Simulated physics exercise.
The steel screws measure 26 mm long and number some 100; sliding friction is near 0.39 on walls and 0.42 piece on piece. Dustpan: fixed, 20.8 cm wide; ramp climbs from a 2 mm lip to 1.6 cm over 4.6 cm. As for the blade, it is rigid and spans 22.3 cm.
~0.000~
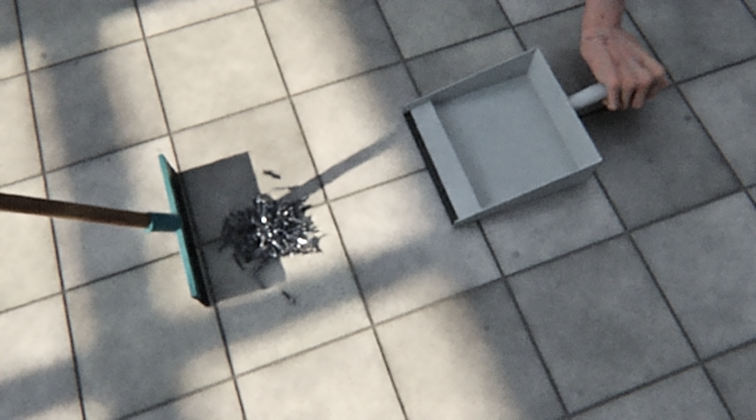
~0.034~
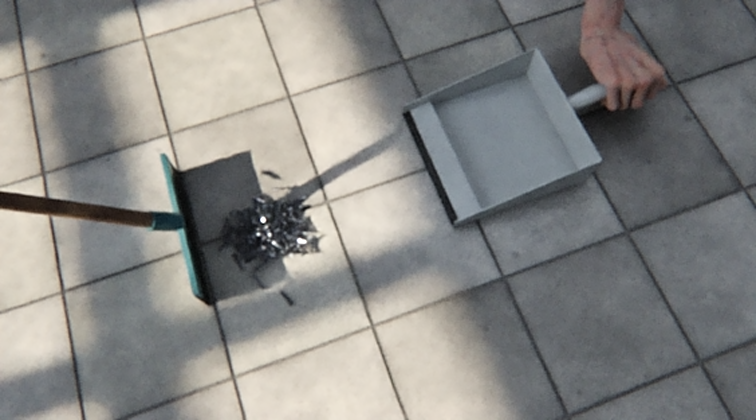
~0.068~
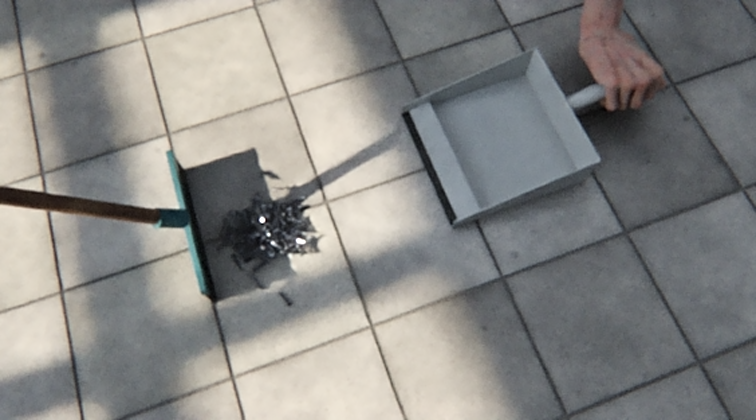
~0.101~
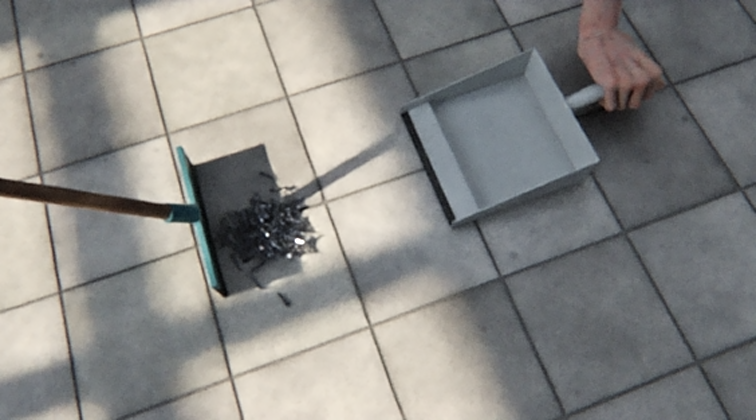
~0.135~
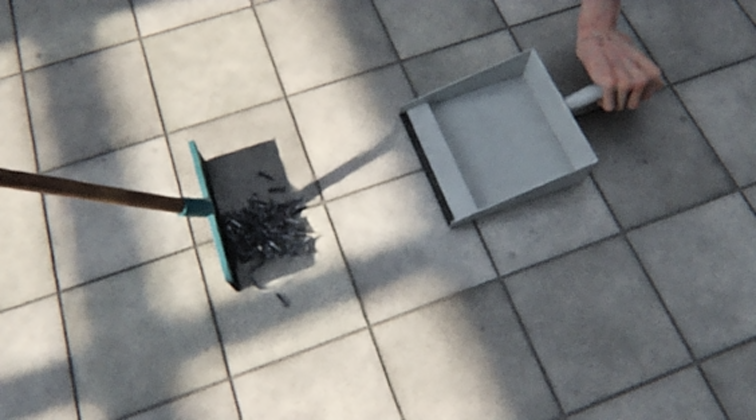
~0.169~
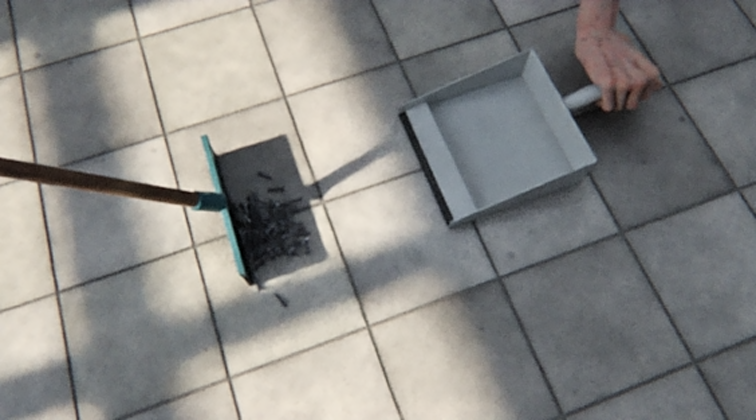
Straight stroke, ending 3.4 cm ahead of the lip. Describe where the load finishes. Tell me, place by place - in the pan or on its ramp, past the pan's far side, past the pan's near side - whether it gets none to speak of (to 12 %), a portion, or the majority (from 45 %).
Pan: A portion; far side: None to speak of; near side: None to speak of.
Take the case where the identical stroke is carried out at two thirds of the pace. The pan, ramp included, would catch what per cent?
Then about 20 per cent.
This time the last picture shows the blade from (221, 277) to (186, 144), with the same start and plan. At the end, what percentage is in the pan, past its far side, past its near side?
The pan gets 10, the far side 10 and the near side 5.
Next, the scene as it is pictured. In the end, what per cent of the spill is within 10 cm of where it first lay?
Near 0 per cent.
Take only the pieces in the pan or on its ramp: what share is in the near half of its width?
Around 30 in a hundred.
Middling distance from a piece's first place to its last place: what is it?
I'd say near 26 cm.
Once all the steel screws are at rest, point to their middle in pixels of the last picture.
About (414, 166).
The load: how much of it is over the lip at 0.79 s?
I'd put it near 20 per cent at that point.
Then, at 0.38 s, middle of the blade 17 cm from the lip; 0 % over the lip, far side 0 %, near side 0 %.
After 0.53 s, middle of the blade 8 cm from the lip; 0 % over the lip, far side 0 %, near side 5 %.
Then, at 0.79 s, middle of the blade 4 cm from the lip; 20 % over the lip, far side 0 %, near side 5 %.
By 1.1 s all is still; pan 20 %, far side 0 %, near side 5 %, in front of the lip or behind the blade 70 %.
